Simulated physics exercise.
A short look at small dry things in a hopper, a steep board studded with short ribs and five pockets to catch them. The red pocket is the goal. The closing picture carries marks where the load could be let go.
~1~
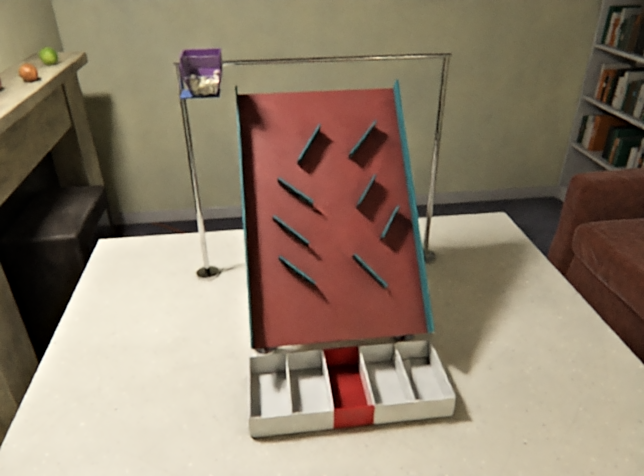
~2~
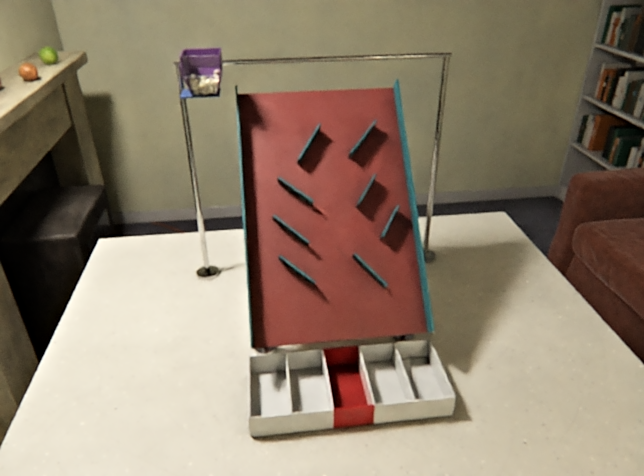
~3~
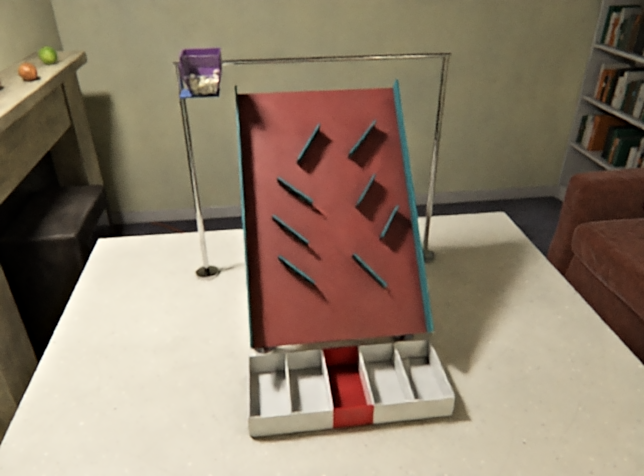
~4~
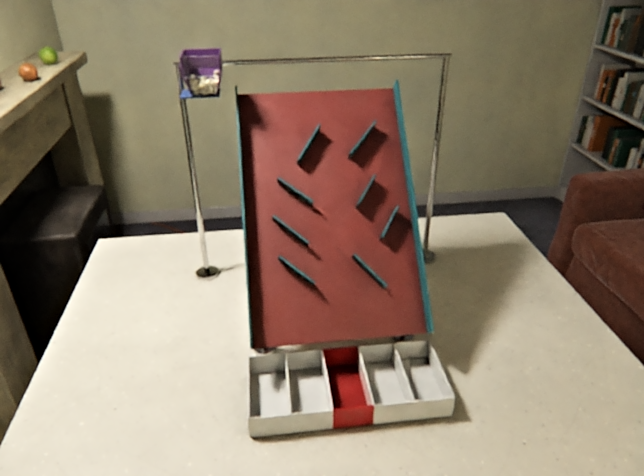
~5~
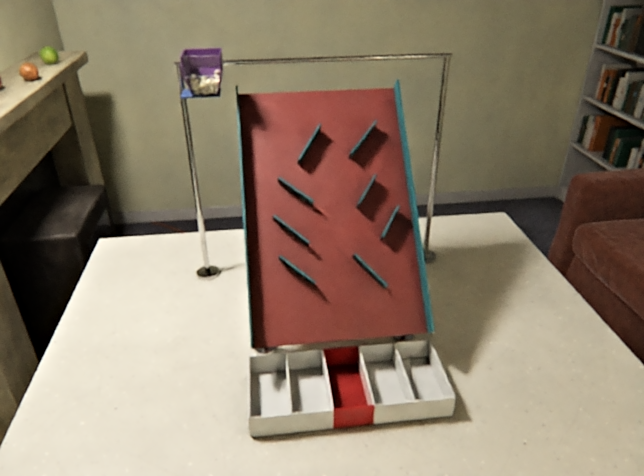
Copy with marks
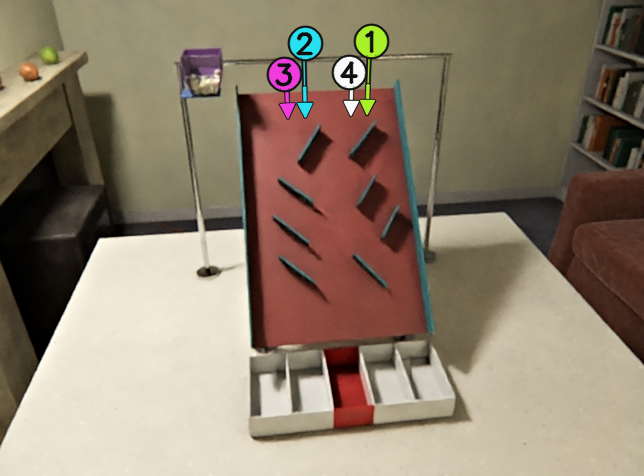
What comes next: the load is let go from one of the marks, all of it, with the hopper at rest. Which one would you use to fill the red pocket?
It is 4.
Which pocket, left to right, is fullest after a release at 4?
It is the third one.
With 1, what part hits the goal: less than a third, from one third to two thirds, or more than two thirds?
Mark 1 gives from one third to two thirds.
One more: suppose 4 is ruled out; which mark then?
That is mark 1.
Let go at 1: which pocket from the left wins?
The third from the left.
On the marked copy, mark 1 meets the board at (367, 109); mark 2 meets the board at (305, 112); mark 3 meets the board at (287, 113); mark 4 meets the board at (351, 110).
For mark 1, about half in the red pocket, about half in other pockets.
For mark 2, about half in the red pocket, about half in other pockets.
For mark 3, about a quarter in the red pocket, about two thirds in other pockets, a stray few outside the box.
For mark 4, most in the red pocket, about a quarter in other pockets.
